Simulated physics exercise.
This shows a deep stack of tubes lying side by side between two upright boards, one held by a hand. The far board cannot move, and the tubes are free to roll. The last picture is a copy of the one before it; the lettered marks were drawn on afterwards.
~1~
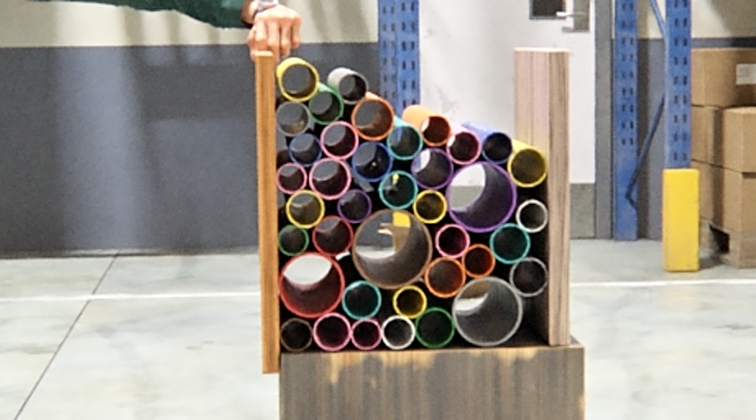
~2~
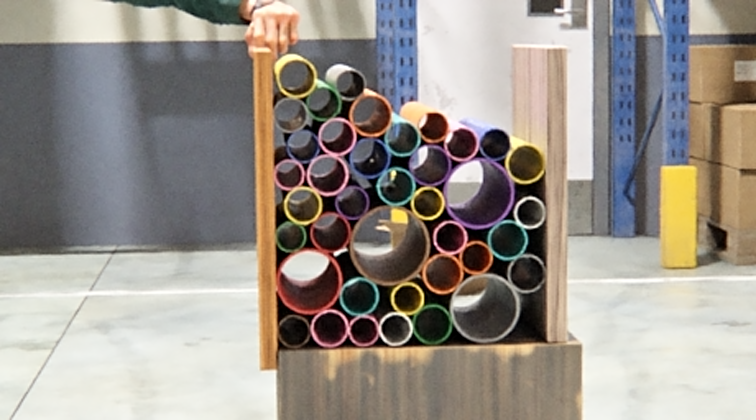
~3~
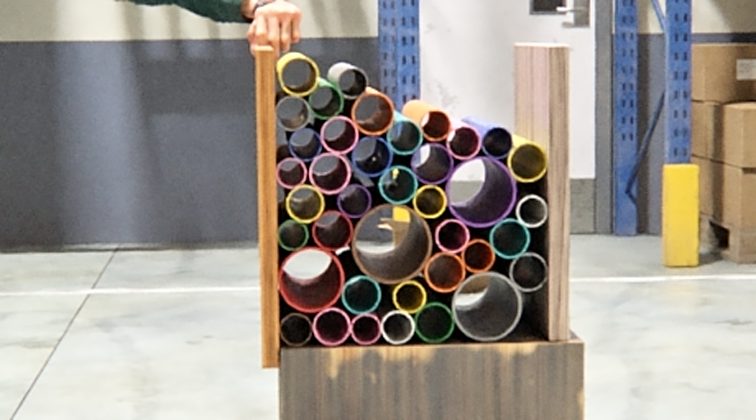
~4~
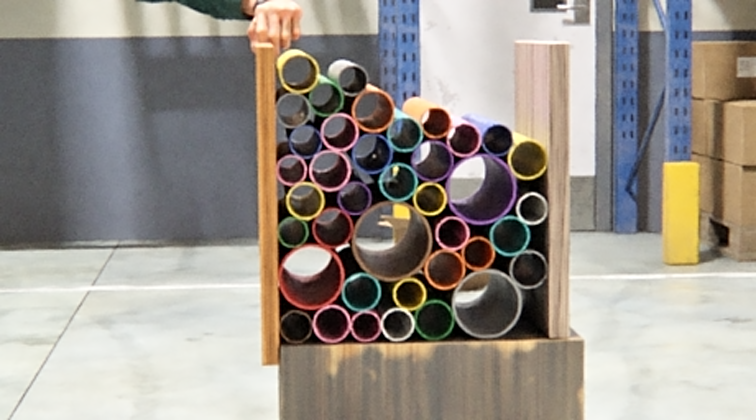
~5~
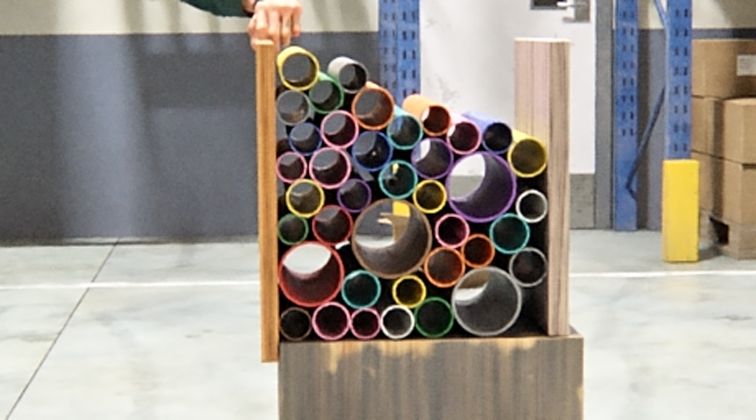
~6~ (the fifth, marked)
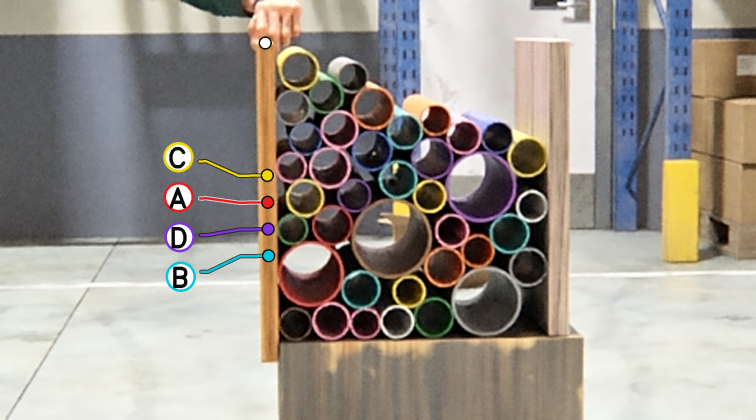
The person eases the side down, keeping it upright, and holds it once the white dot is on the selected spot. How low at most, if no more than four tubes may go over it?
The answer is mark C.
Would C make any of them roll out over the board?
Yes, at C.
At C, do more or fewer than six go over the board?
It loses fewer than six.
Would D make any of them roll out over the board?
At D: Yes.
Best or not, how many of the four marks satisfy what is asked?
One of the four.
On the marked copy, A at (268, 202); B at (268, 256); C at (267, 175); D at (268, 229); the white dot at (265, 43).
Following C. Soon after the start, top of the board (275, 102).
Later, top of the board (276, 172).
In the end, top of the board (276, 174), two out over the board.
As for the rest, A more than four out over the board; B more than four out over the board; D more than four out over the board.
